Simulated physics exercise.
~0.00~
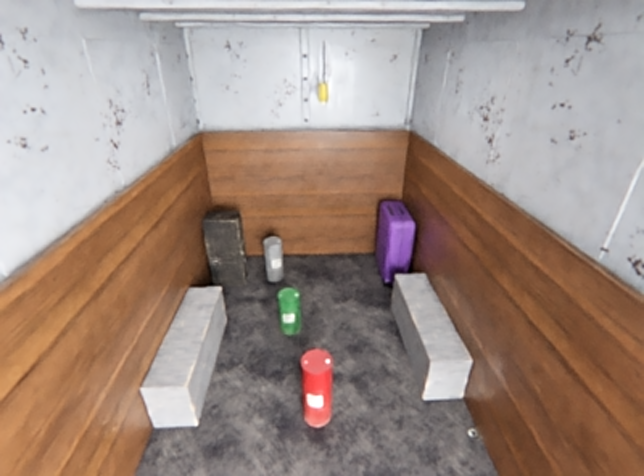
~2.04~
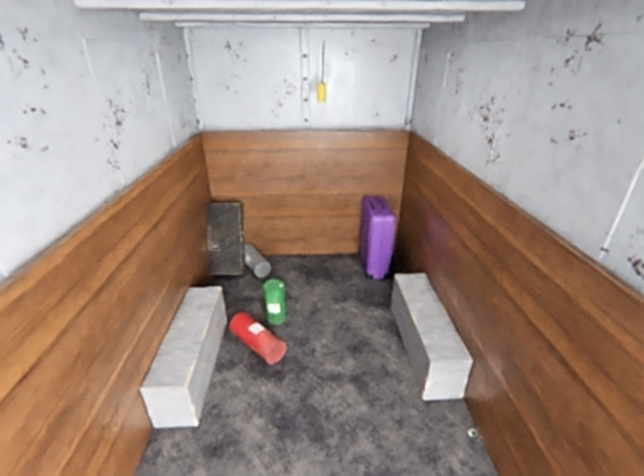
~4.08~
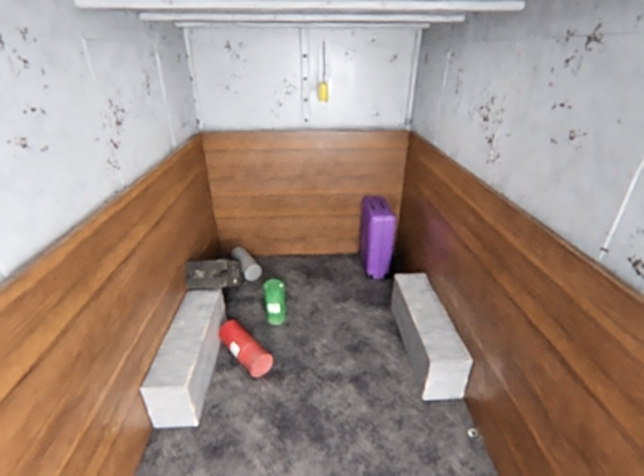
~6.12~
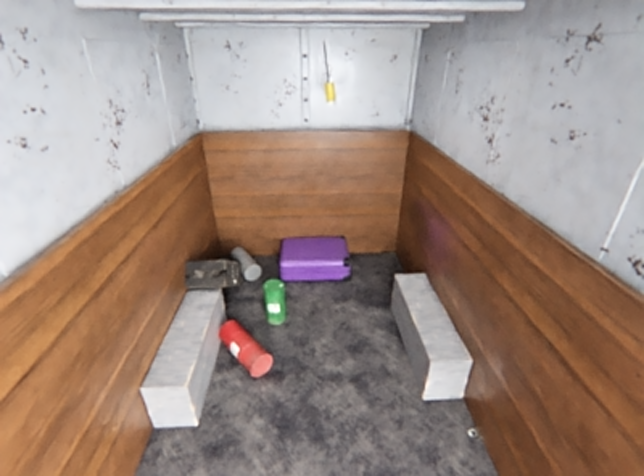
The red and grey canisters toppled over to the left while the green one slid but stayed upright, then the black box dropped against the left wheel box, and finally the purple case tipped onto its side near the front wall.
